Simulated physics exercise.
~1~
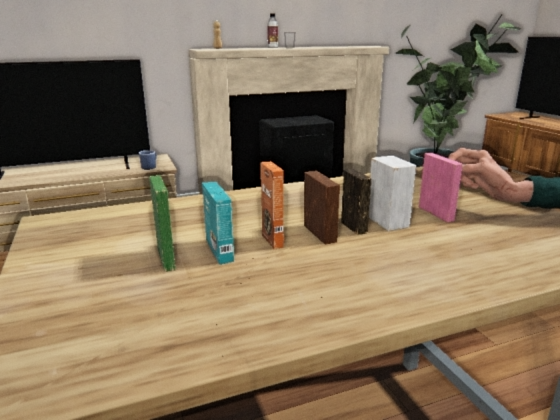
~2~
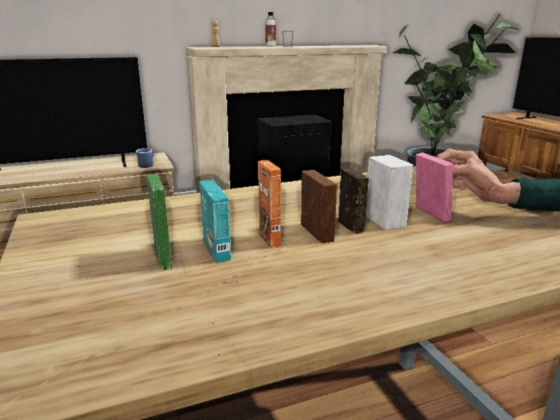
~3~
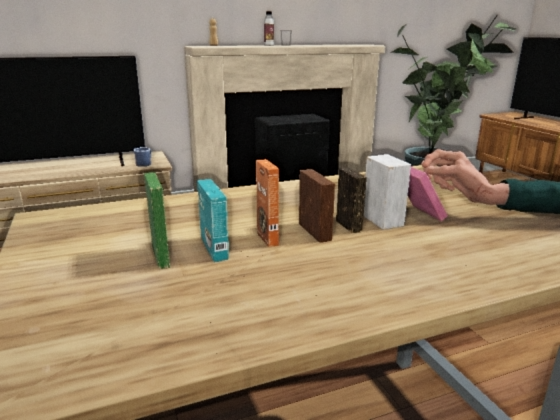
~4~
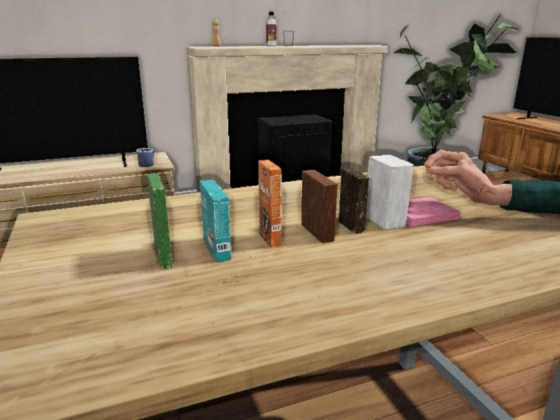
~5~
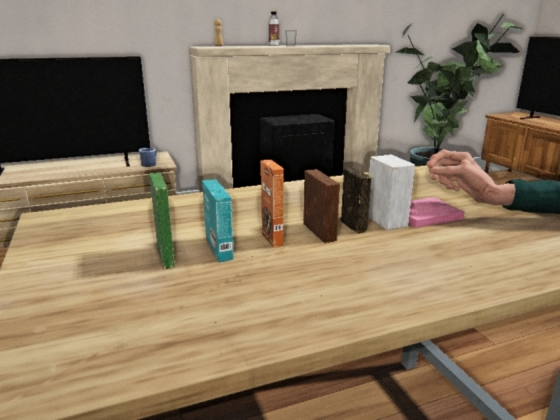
On a wooden table, a hand tips a pink block flat while the others stay upright.
